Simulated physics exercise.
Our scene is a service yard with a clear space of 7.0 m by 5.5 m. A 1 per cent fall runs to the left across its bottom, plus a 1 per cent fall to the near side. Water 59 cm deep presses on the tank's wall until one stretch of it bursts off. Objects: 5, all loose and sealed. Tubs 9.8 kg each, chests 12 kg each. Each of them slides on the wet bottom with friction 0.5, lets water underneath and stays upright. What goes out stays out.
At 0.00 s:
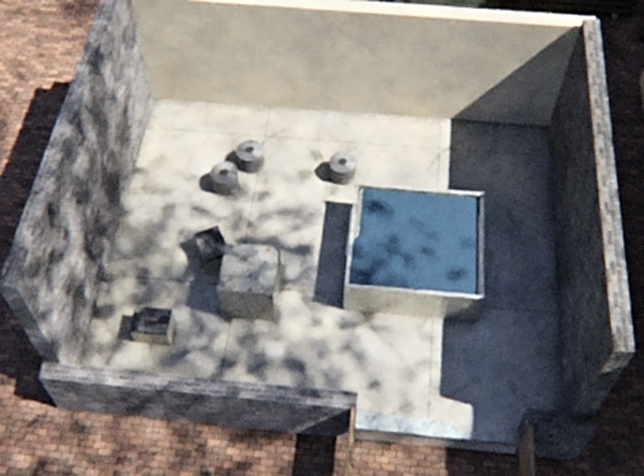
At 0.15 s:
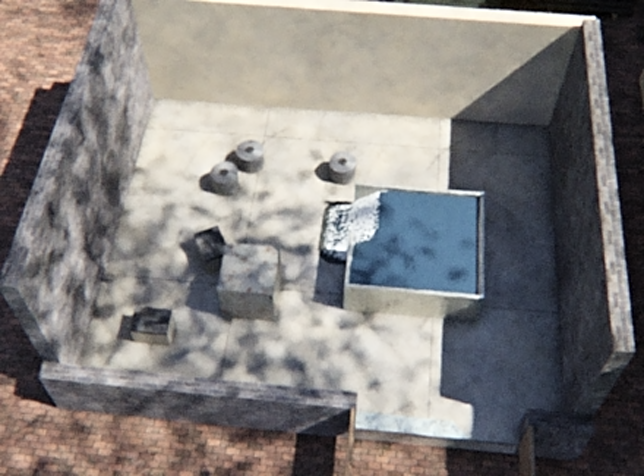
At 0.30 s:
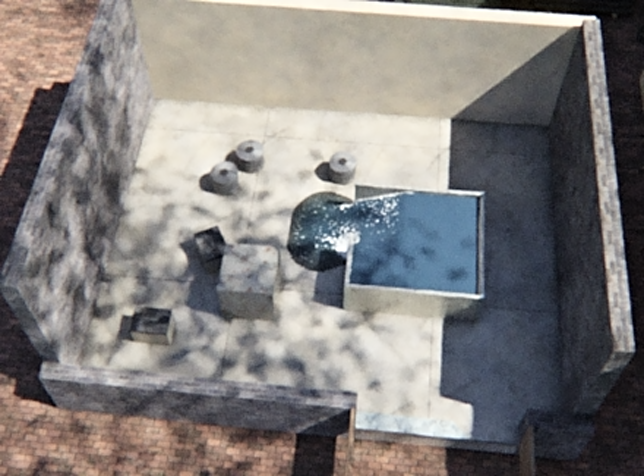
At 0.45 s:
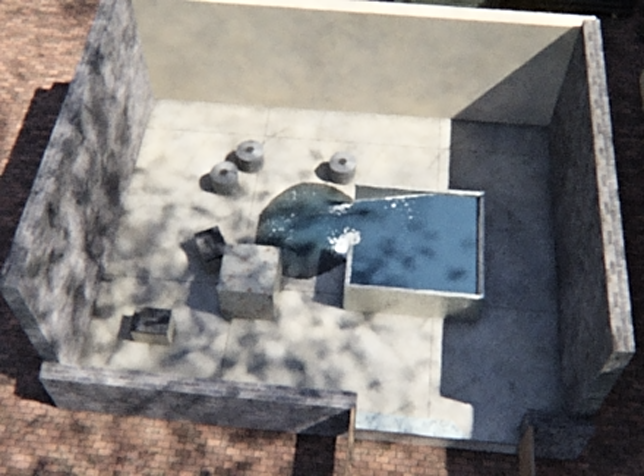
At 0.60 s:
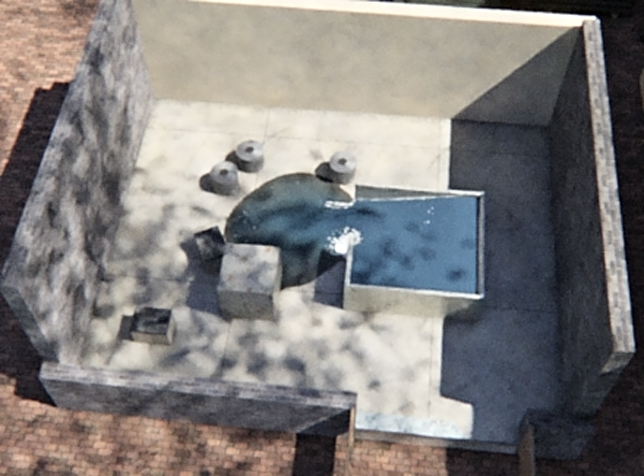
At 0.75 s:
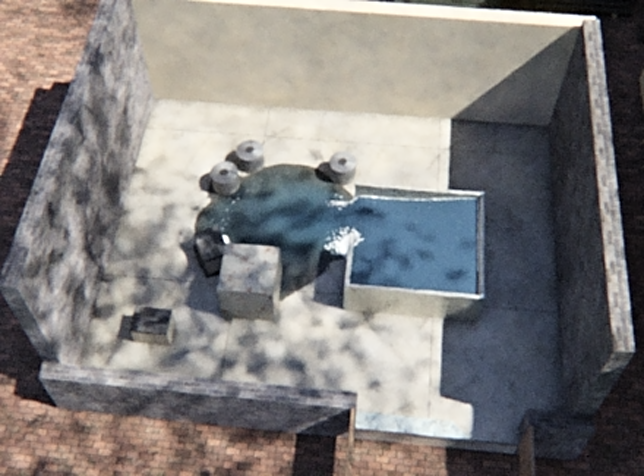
In this clip, water pours from the left side of a raised rectangular tank in a walled yard and spreads leftward across the pale floor, reaching the round tubs and a dark box, while the objects stay in place.
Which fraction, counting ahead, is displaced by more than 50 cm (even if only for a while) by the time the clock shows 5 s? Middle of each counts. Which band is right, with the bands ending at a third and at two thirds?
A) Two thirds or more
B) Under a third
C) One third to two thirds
C, one third to two thirds.
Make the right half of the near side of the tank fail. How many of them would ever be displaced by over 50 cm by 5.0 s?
Result: 0 of them.
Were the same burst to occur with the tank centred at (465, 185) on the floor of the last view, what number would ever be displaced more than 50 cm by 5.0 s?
The answer would then be 5.
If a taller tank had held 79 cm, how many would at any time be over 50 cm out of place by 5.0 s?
4.
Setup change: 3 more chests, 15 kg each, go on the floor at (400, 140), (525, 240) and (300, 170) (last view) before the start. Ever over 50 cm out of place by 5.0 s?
Outcome: Stays within first, stays within next, breaks the threshold last.
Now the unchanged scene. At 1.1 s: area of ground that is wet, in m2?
Wet area: Approx. 10.5 m2.
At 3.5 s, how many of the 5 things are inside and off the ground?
Tally: 2 of them.
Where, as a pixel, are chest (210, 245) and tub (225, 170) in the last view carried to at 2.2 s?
Somewhere around (106, 289) and (152, 133).
After 1.1 s 0 of 5 are over 50 cm from their spots; 0 afloat.
After 2.2 s 3 of 5 are over 50 cm from their spots; 2 afloat.
After 3.5 s 3 of 5 are over 50 cm from their spots; 2 afloat.
After 5.0 s 2 of 5 are over 50 cm from their spots, and 3 have been at some point; 1 afloat.
